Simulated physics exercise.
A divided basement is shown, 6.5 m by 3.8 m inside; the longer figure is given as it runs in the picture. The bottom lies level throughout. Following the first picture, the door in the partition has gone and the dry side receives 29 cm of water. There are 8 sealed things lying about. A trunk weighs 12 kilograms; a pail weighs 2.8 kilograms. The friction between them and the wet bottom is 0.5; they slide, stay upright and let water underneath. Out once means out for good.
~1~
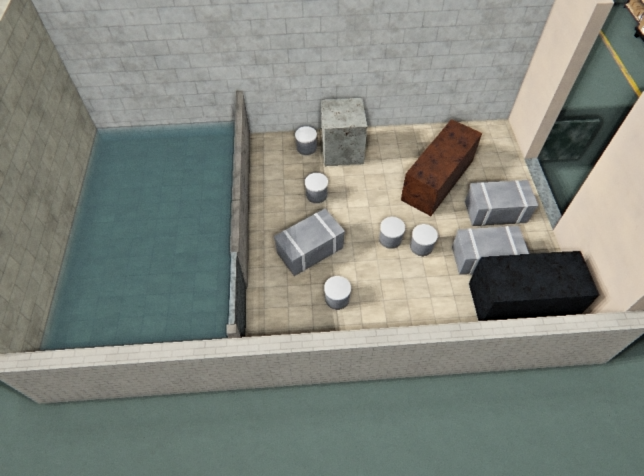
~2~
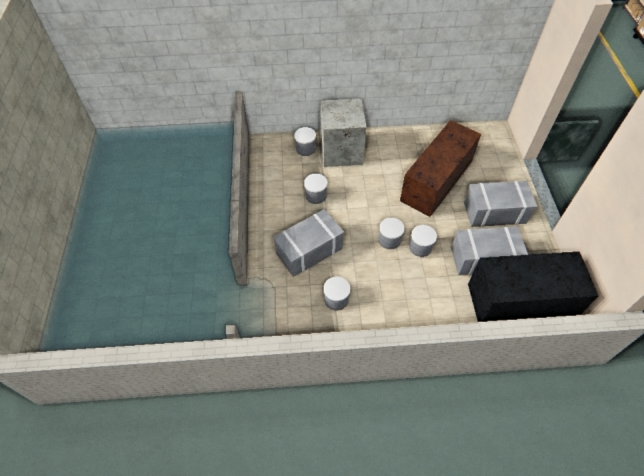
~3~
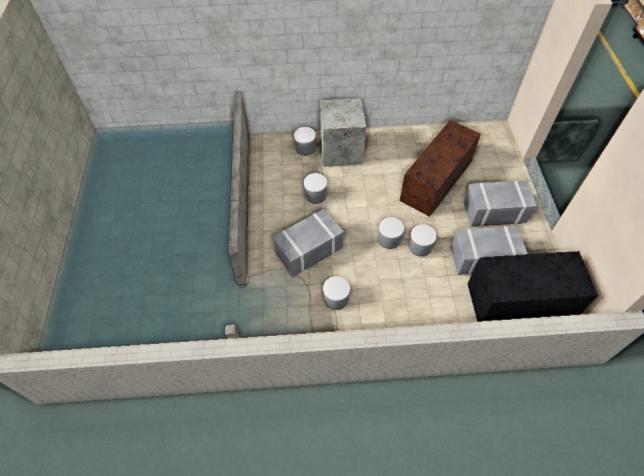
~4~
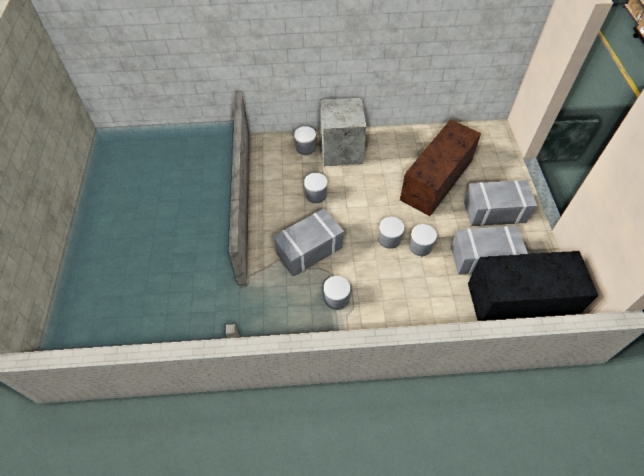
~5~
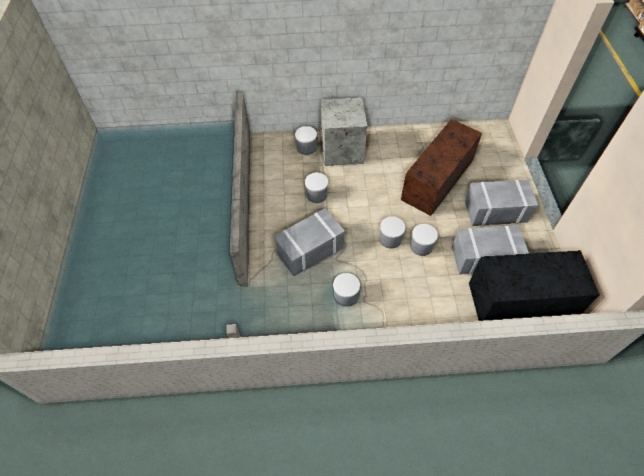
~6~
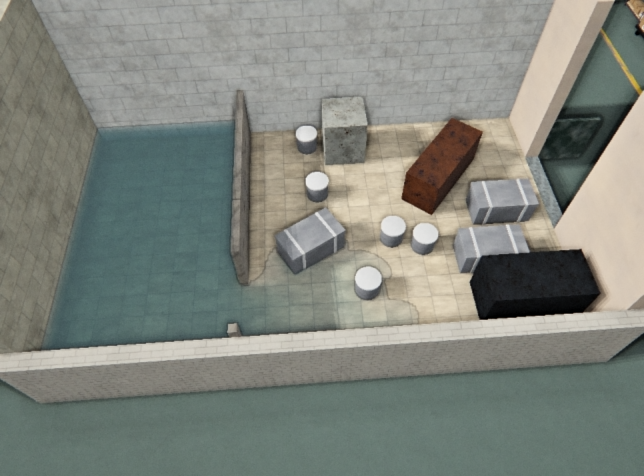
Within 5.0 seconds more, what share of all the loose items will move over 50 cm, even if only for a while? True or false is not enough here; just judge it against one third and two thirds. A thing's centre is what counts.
It lies between the two marks.
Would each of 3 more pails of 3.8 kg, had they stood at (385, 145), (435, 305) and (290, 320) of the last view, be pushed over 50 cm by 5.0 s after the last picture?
Order as asked - stays inside, goes beyond, goes beyond.
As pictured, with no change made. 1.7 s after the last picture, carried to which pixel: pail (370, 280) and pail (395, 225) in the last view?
Roughly (449, 241), then roughly (404, 197).
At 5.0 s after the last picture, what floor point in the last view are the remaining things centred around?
The centre is close to (398, 175).
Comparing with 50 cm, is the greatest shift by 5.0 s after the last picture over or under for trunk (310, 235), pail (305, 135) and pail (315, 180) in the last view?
In that order: Under, under, less.
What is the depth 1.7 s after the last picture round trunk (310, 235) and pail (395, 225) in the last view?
I'd estimate 2 cm for the first and 3 cm for the second.
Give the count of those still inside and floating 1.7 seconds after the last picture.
At that moment it comes to 1.
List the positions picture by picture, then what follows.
A pail at (338, 288), on the bottom; a trunk at (309, 234) rests on the ground; water covers 8.5 m2; 0 of 8 have shifted, in the first frame.
A pail at (337, 288) rests on the ground; a trunk at (309, 234) rests on the ground; 8.9 m2 under water; 0 of 8 have shifted, in the second frame.
A pail at (337, 288), on the bottom; a trunk at (308, 234) rests on the ground; 9.4 m2 under water; 0 of 8 have shifted, in the third frame.
A pail at (337, 288) rests on the ground; a trunk at (309, 234), on the bottom; water covers 9.9 m2; 0 of 8 have shifted, in the fourth frame.
A pail at (347, 285) rests on the ground, 11 cm from its start; a trunk at (309, 234), on the bottom; water covers 10.5 m2; 1 of 8 have shifted, in the fifth frame.
A pail at (369, 278) rests on the ground, 39 cm from its start; a trunk at (310, 233), on the bottom; water covers 11.1 m2; 1 of 8 have shifted, in the sixth frame.
Then, 0.4 s after the last picture 1 of 8 are over 50 cm from their spots; 0 afloat.
Then, 1.7 s after the last picture 3 of 8 are over 50 cm from their spots; 1 afloat.
Then, 3.2 s after the last picture 5 of 8 are over 50 cm from their spots; 2 afloat.
Then, 5.0 s after the last picture 5 of 8 are over 50 cm from their spots, and 5 have been at some point; 1 afloat.
